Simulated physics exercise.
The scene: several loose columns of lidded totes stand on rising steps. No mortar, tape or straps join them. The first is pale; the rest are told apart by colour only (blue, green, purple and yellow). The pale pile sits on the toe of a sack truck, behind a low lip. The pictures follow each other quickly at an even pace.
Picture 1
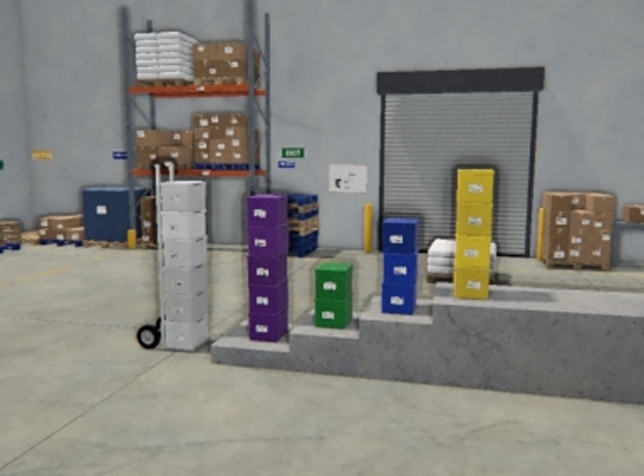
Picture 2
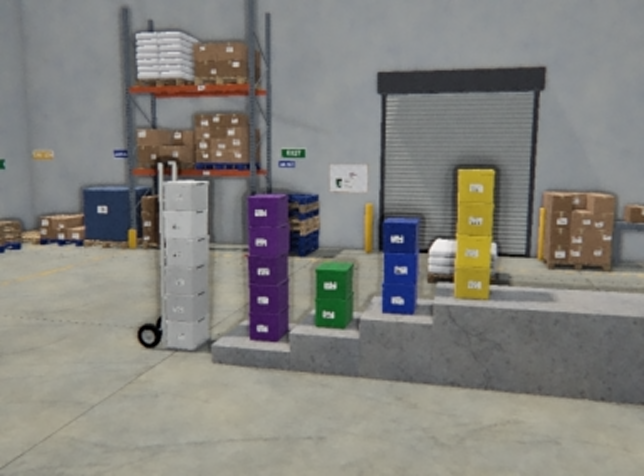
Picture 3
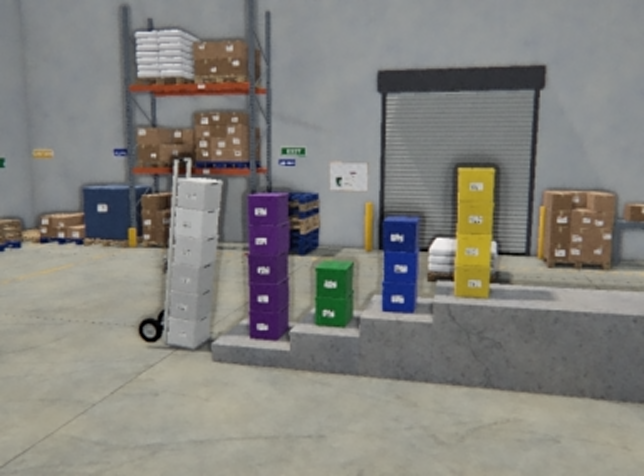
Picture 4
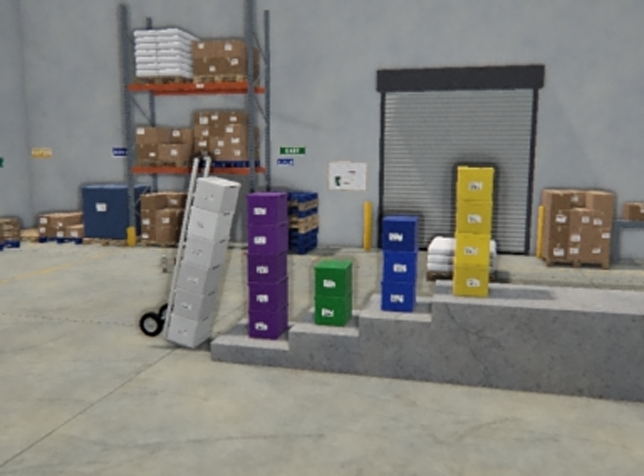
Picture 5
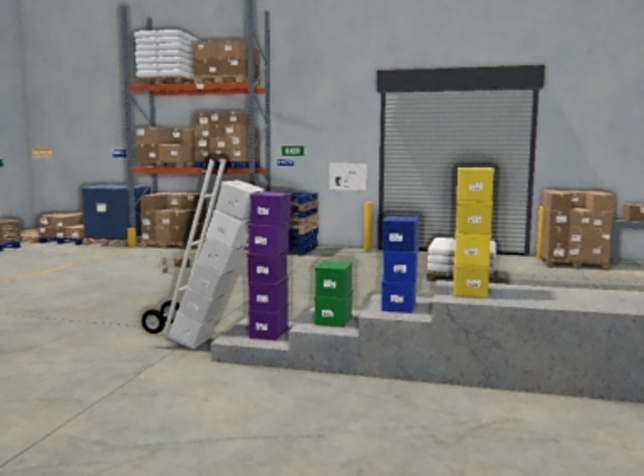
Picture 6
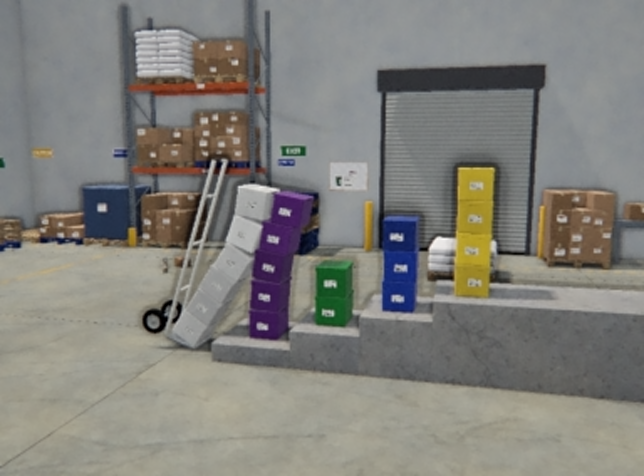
A hand truck stacked with pale boxes tilts to the right at the left end of concrete steps, seen from the front by a still camera in a warehouse. Purple, green, blue and yellow stacks stand rightward up the steps, before shelving and a shutter door. The pale stack leans further, slides apart against the purple one, and the upper purple boxes tilt right while the others stay still.
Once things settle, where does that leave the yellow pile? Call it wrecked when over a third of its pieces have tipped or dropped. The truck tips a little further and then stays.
It survives.
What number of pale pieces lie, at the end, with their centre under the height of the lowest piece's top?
The count is 1.
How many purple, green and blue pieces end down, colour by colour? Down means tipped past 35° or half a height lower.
By colour: Purple 2, green 0, blue 0.
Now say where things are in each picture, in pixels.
In the first frame (we follow the side turned to the camera), truck frame (159, 202) level; top yellow tote (475, 187); top blue tote (398, 238); no other piece has moved.
The second frame shows truck frame (162, 201) rocked barely; top yellow tote (476, 187).
The third frame shows truck frame (174, 198) rocked a little, top of the pale pile leaning a little; top yellow tote (476, 186); no other piece has moved.
The fourth frame shows truck frame (190, 196) rocked a little, top of the pale pile leaning a little; top yellow tote (475, 185); no other piece has moved.
The fifth frame shows truck frame (202, 197) rocked clearly, top of the pale pile leaning clearly; top yellow tote (475, 185); top purple tote (264, 210) displaced a little; one has shifted.
The sixth frame shows truck frame (204, 197) rocked clearly, top of the pale pile leaning a little; top yellow tote (476, 185); top purple tote (286, 211) tipped a little; steepest lean, the tote at (267, 267); 4 stirred so far.
Soon, 4 of the pale pile down; none of the 4 yellow totes down (0 of 14 in all colours); top yellow tote unmoved; top purple tote tipped a little.
A while on, 6 of the pale pile down; none of the 4 yellow totes down (0 of 14 in all colours); top yellow tote unmoved; top purple tote tipped well over, half its height lower.
Towards the end, 6 of the pale pile down; none of the 4 yellow totes down (2 of 14 in all colours); top yellow tote unmoved; top purple tote tipped well over, about its own height lower.
Finally, 6 of the pale pile down; none of the 4 yellow totes down (2 of 14 in all colours); top yellow tote unmoved; top blue tote tipped a little. Seen by the last camera, middles, top yellow tote near (476, 184), top blue tote near (438, 238).
